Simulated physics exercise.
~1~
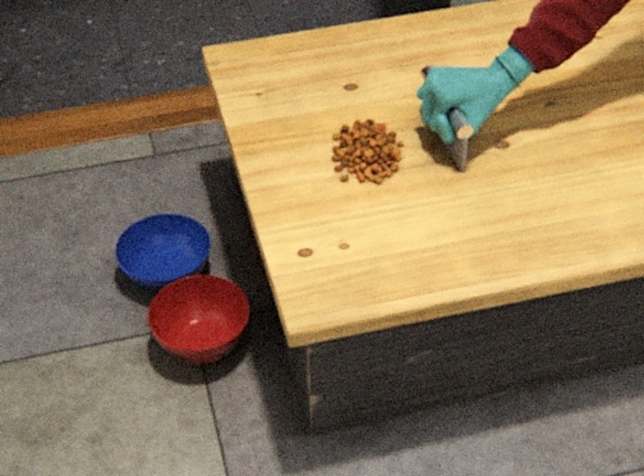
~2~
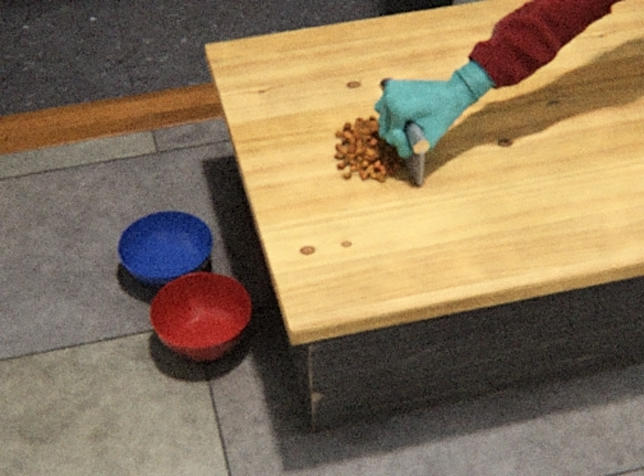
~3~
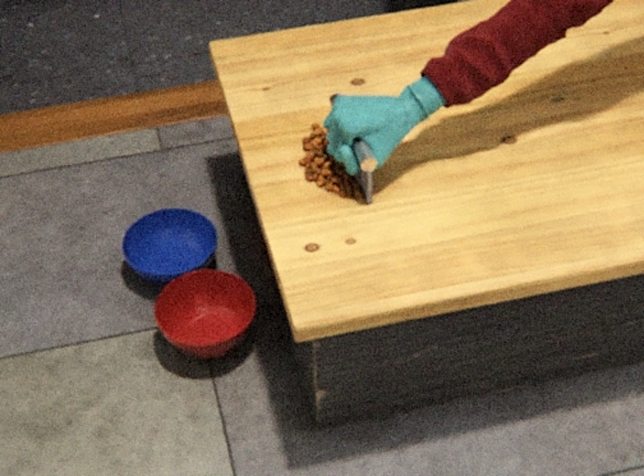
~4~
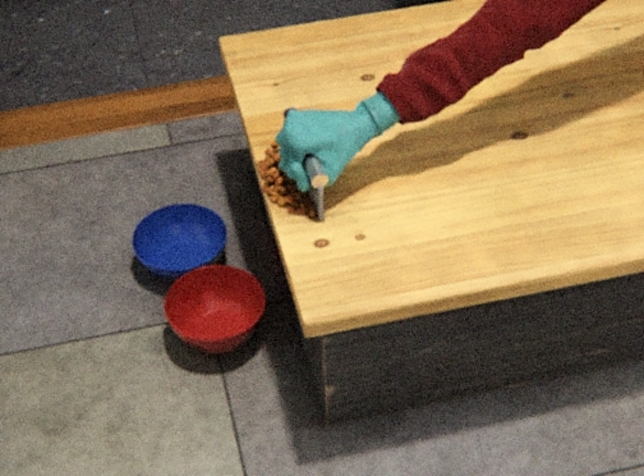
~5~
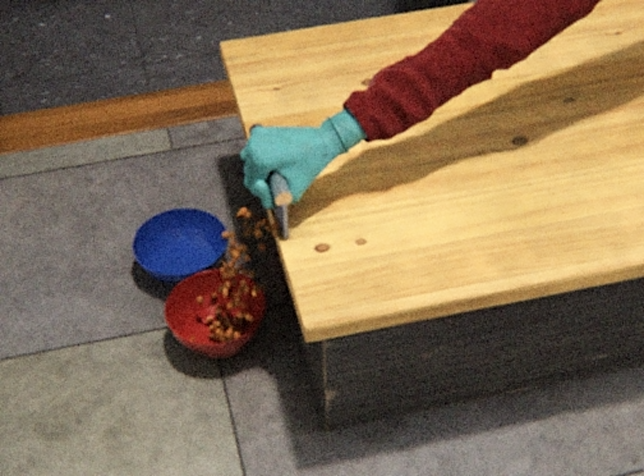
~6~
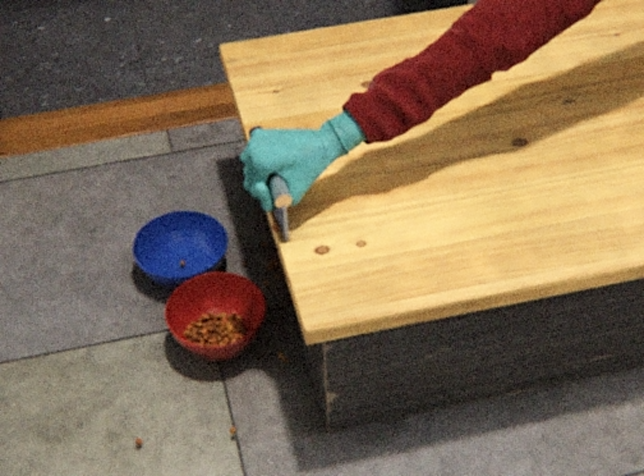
A gloved hand scrapes brown kibble left off a wooden table, mostly into a red bowl.
